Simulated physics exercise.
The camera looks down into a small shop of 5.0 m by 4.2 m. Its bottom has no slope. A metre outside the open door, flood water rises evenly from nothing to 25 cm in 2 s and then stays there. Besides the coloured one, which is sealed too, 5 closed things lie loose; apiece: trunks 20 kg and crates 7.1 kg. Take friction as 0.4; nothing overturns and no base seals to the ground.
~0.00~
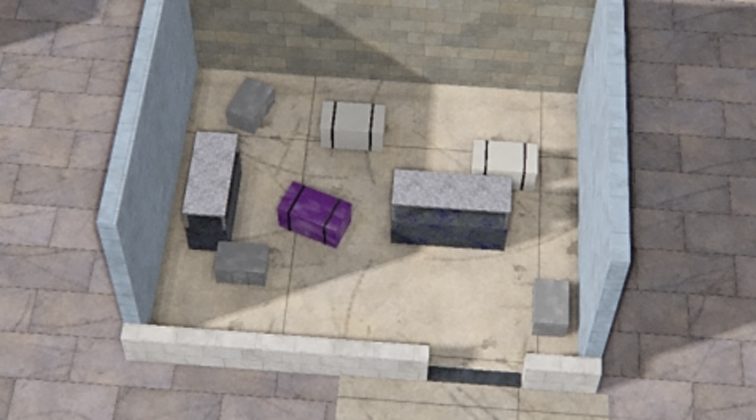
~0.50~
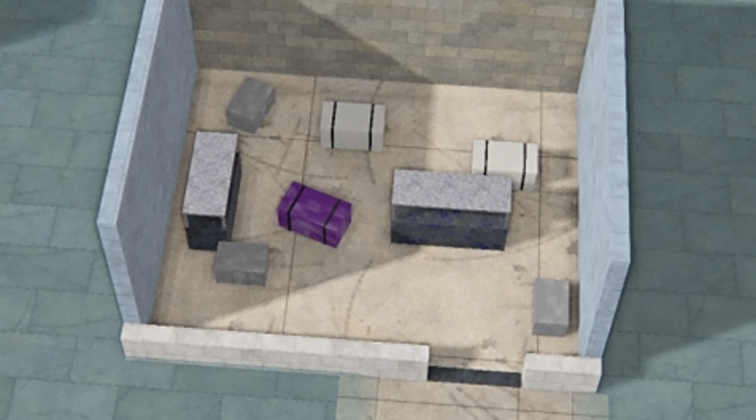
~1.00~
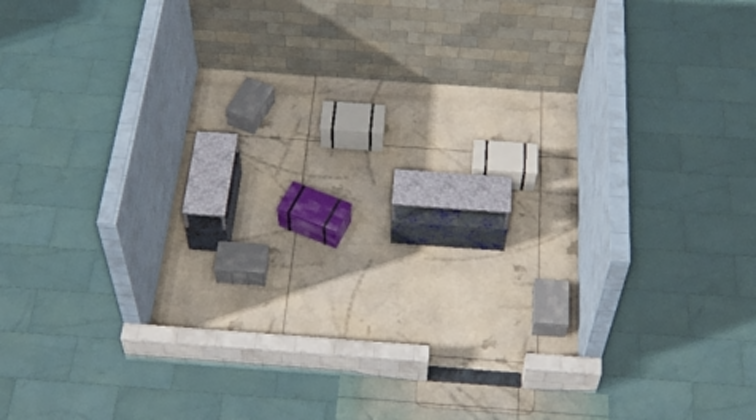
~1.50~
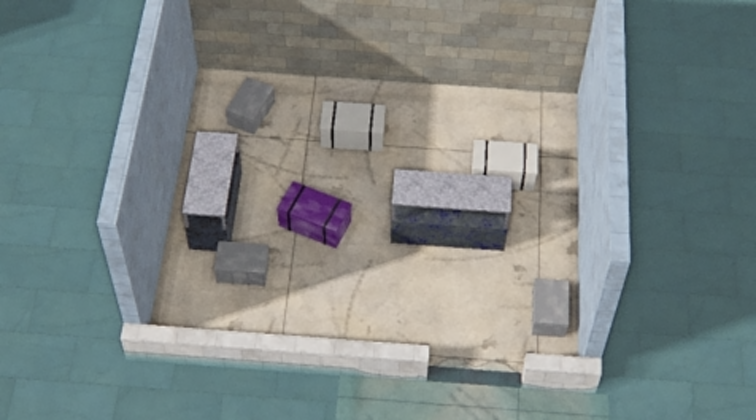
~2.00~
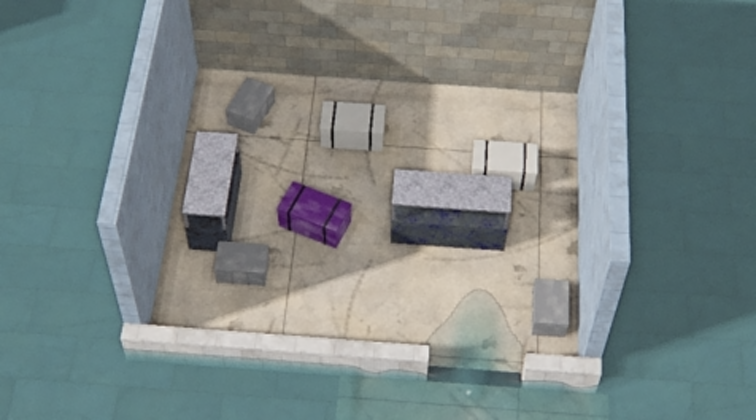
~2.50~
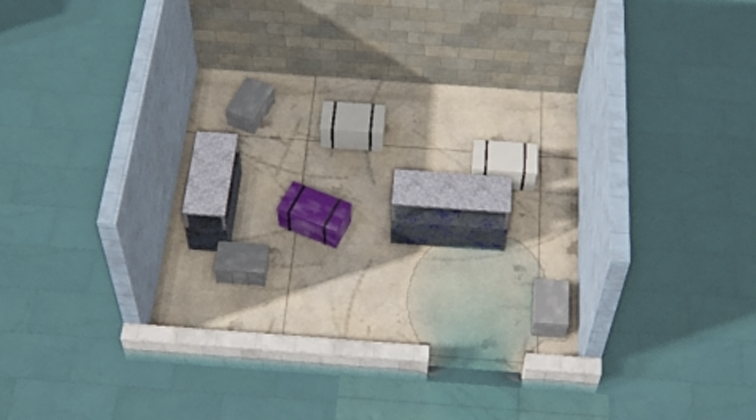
The clip opens on a dry, roofless shop seen from above, with a purple trunk among pale trunks, gray crates and stone-topped counters. Bluish-green water covers the paving outside, then enters through the front doorway and spreads across the nearby floor in a rounded patch, while the objects inside stay still.
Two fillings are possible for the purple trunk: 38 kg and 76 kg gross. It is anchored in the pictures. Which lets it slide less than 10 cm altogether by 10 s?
I expect that the lower weight is enough.
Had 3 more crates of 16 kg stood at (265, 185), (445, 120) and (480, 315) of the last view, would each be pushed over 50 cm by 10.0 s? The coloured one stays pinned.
In that order: Short of it, past it, more.
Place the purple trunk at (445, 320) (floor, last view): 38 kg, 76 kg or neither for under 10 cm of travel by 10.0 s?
Neither is enough.
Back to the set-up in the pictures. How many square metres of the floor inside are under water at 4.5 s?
Roughly 10.0 m2.
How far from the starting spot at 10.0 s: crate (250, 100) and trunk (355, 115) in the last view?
In turn: 50 cm, 60 cm.
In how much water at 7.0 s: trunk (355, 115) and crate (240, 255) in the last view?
Roughly 4 and 7 cm.
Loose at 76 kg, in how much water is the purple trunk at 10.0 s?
Roughly 5 cm.
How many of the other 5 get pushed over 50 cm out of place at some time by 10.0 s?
That makes 4.
After 3.5 s the purple trunk would be 0 cm from its start with 38 kg and 0 cm from its start with 76 kg; 3 cm of water round it then.
After 4.5 s the purple trunk would be 0 cm from its start with 38 kg and 0 cm from its start with 76 kg; 3 cm of water round it then.
After 7.0 s the purple trunk would be 0 cm from its start with 38 kg and 0 cm from its start with 76 kg; 4 cm of water round it then.
After 10.0 s the purple trunk would be 0 cm from its start with 38 kg and 0 cm from its start with 76 kg; 5 cm of water round it then.
